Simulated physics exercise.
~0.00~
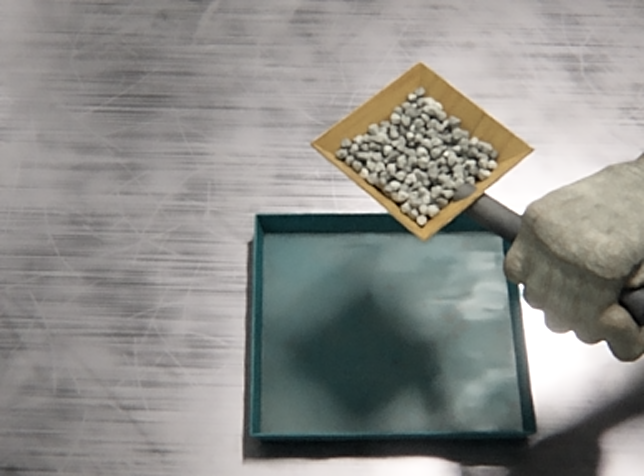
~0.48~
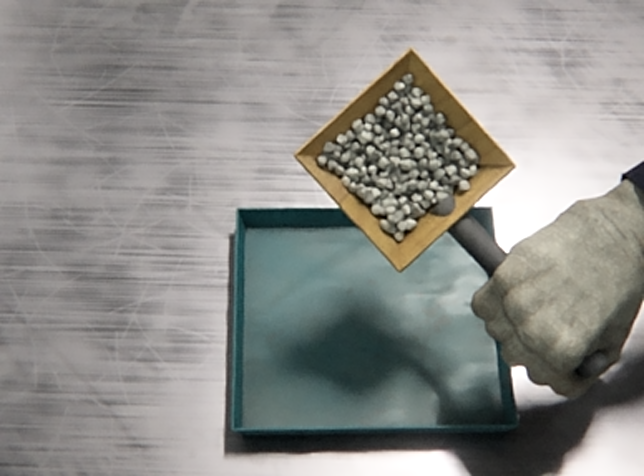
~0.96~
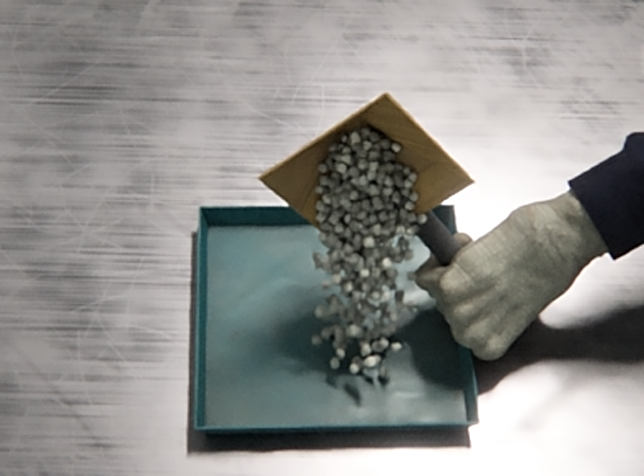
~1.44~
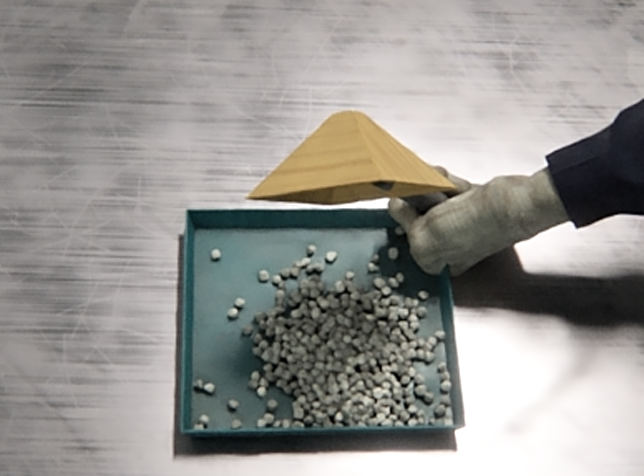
A gloved hand at the right holds a square, tan, wood-like scoop full of small grey pellets over a shallow teal tray, seen from above on a scratched, silvery metal surface. The view shifts slightly right as the scoop hovers above the back of the tray, its shadow falling inside. The hand, in a dark sleeve, then tips the scoop forward, and the pellets pour over its edge in a thick stream. The scoop keeps turning until it is upside down and empty, leaving the pellets heaped in the tray, with a few scattered toward its left side.
